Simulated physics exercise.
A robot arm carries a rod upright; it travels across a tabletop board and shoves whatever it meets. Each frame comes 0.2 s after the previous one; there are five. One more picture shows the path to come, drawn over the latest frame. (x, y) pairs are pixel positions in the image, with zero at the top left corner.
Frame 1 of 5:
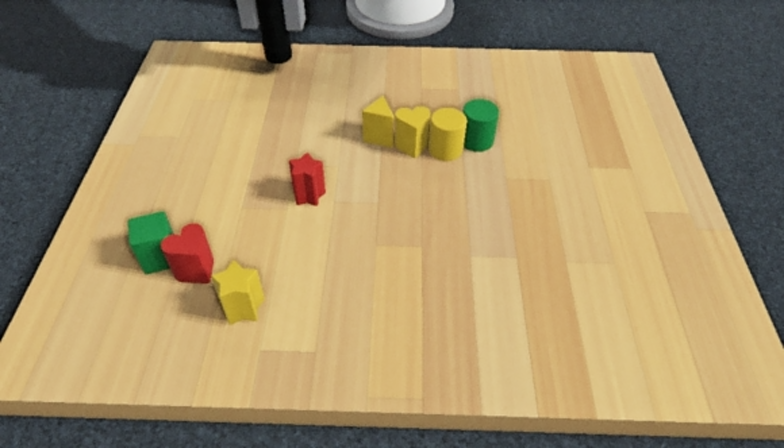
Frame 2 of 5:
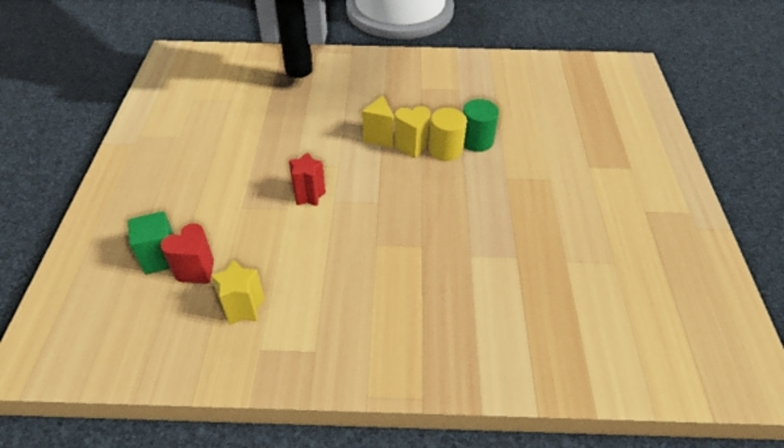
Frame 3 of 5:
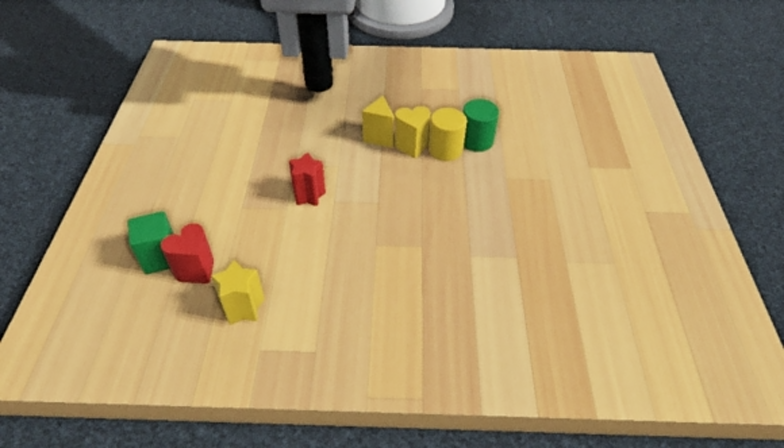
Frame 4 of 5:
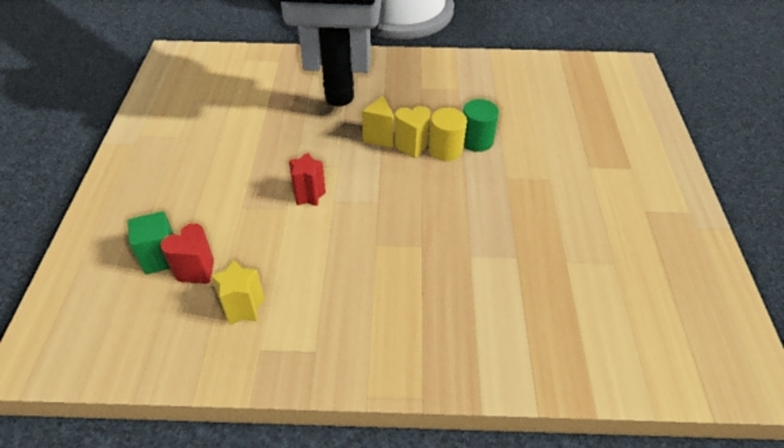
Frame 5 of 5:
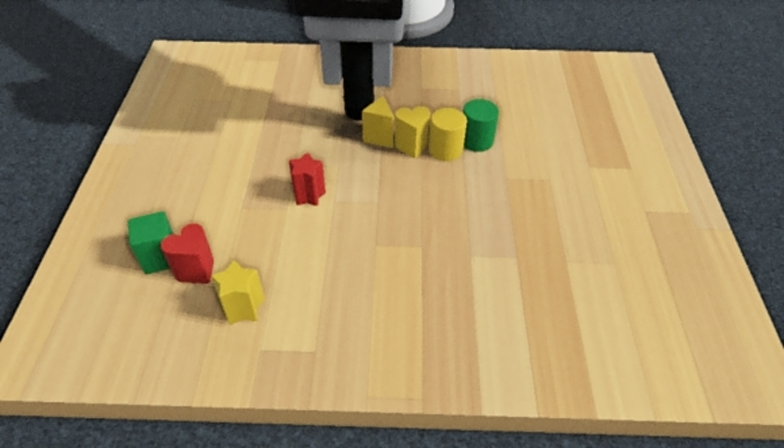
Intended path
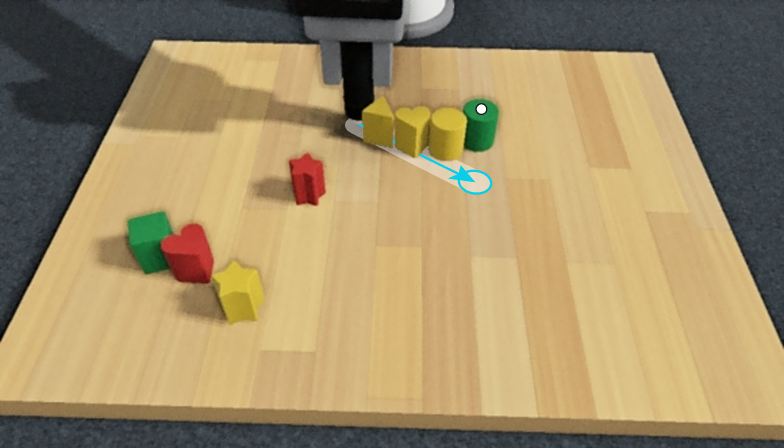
A black rod held by a robot arm moved steadily right and toward the viewer across the wooden board, coming up beside the yellow triangular block, while all the colored blocks stayed still.
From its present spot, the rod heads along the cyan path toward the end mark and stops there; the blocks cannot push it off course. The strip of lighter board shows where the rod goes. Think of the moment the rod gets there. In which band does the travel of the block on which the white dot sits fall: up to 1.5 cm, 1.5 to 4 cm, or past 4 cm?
Shift of under 1.5 cm.
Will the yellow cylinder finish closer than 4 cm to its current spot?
My answer is no.
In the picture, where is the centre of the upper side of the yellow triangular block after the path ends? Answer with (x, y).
Its top middle: (397, 134).
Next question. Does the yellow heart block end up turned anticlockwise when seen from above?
The answer is no.
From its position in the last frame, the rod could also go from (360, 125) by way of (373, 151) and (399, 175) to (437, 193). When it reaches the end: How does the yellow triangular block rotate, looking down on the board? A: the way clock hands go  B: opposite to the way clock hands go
B
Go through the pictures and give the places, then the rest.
Rod tip at (279, 57); block tops, yellow triangular block at (380, 107); yellow heart block at (414, 115); yellow cylinder at (449, 118); green cylinder at (481, 109), in the first frame.
Rod at (299, 71); blocks unchanged, in the second frame.
Rod at (319, 85); blocks unchanged, in the third frame.
Rod at (339, 99); blocks unchanged, in the fourth frame.
Rod at (359, 112); yellow triangular block at (380, 107); yellow heart block at (414, 115); yellow cylinder at (449, 118); green cylinder at (481, 109), in the fifth frame.
Path on the board, from (360, 125) directly to (475, 182); the dot is on the green cylinder.
On the path given first. One third of the way, rod at (396, 130); yellow triangular block at (390, 130), turned 45° clockwise; yellow heart block at (420, 124), turned 55° anticlockwise.
Two thirds of the way, rod at (435, 149); yellow triangular block at (397, 134), turned 85° clockwise; yellow heart block at (443, 150); yellow cylinder at (471, 128); green cylinder at (486, 108).
At the end, rod at (477, 170); yellow triangular block at (397, 134), turned 85° clockwise; yellow heart block at (457, 163), turned 50° clockwise; yellow cylinder at (500, 133); green cylinder at (488, 107).
